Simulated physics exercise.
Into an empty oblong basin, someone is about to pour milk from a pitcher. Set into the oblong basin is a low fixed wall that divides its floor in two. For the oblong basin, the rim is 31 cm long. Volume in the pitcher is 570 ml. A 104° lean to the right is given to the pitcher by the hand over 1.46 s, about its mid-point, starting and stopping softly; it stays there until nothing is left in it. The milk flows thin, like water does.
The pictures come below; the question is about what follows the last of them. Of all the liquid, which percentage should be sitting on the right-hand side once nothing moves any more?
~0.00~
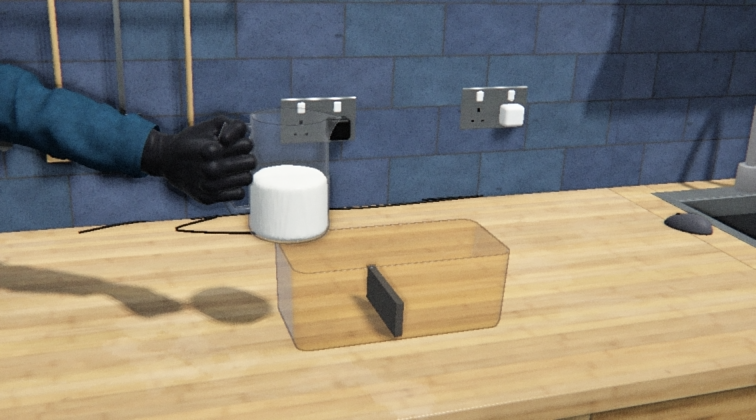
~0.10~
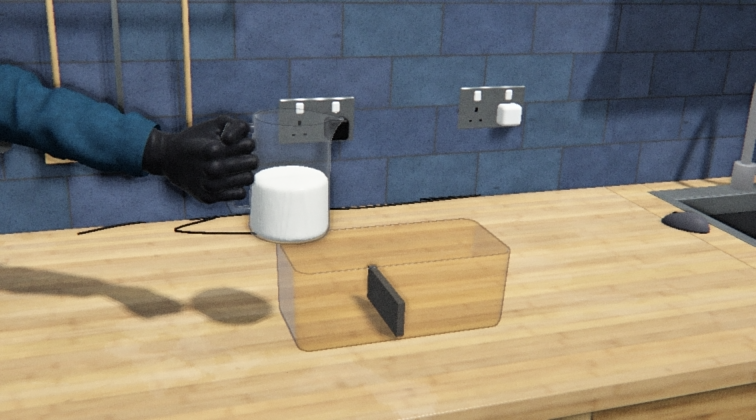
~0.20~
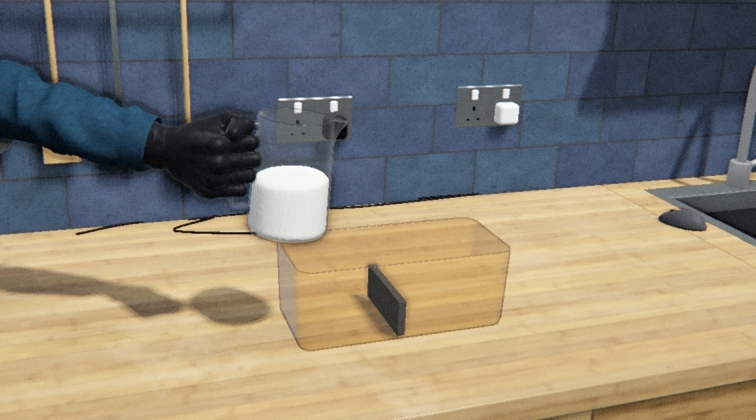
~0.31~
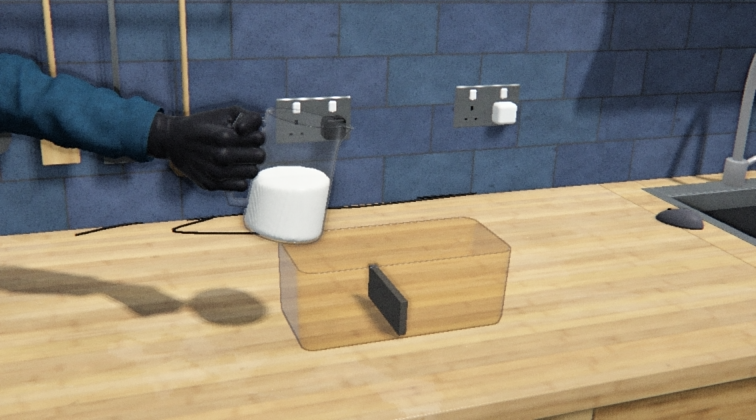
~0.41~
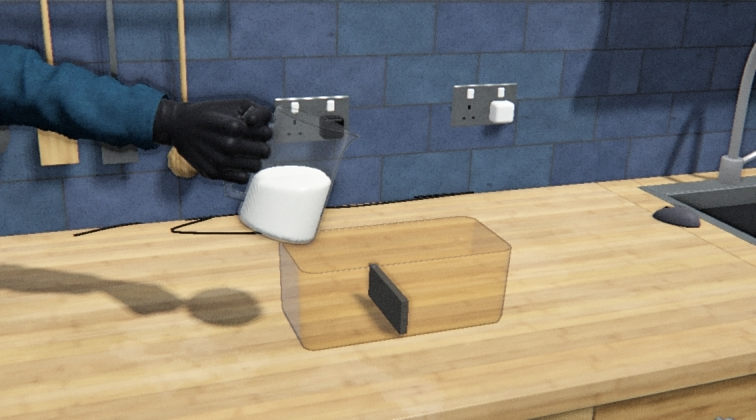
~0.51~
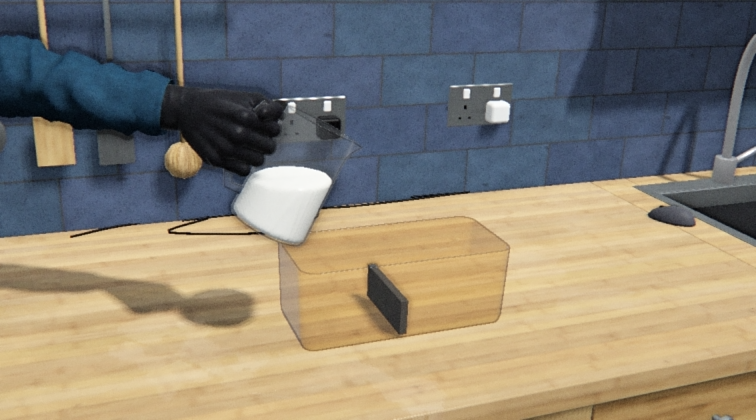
Around 36 per cent should be sitting there.
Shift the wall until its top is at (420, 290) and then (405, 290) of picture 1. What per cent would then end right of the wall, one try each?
5 then 5 %.
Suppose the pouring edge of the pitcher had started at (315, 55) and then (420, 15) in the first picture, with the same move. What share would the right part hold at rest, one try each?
Respectively about 10 and 70 percent.
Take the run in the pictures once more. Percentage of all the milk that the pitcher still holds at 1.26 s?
48 %.
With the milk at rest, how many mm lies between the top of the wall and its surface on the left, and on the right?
Left roughly 32 mm; right roughly 42 mm.
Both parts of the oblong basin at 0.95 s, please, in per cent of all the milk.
Left: Around 0. Right: Around 0.
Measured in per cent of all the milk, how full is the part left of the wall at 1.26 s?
That share comes to around 16 in a hundred.
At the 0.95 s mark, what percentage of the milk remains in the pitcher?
I'd put it near 96 percent.
Then, 0.95 s in, the tilt is 75° and 97 per cent is still to pour, 0 is left of the wall and 0 right of it.
Then, 1.26 s in, the tilt is 99° and 49 per cent is still to pour, 17 is left of the wall and 22 right of it.
Then, 1.60 s in, the tilt is 104° and 9 per cent is still to pour, 51 is left of the wall and 36 right of it.
Then, 1.96 s in, the tilt is 104° and 1 per cent is still to pour, 62 is left of the wall and 36 right of it.
Finally, 63 per cent lies left of the wall, 36 right of it and 1 outside.
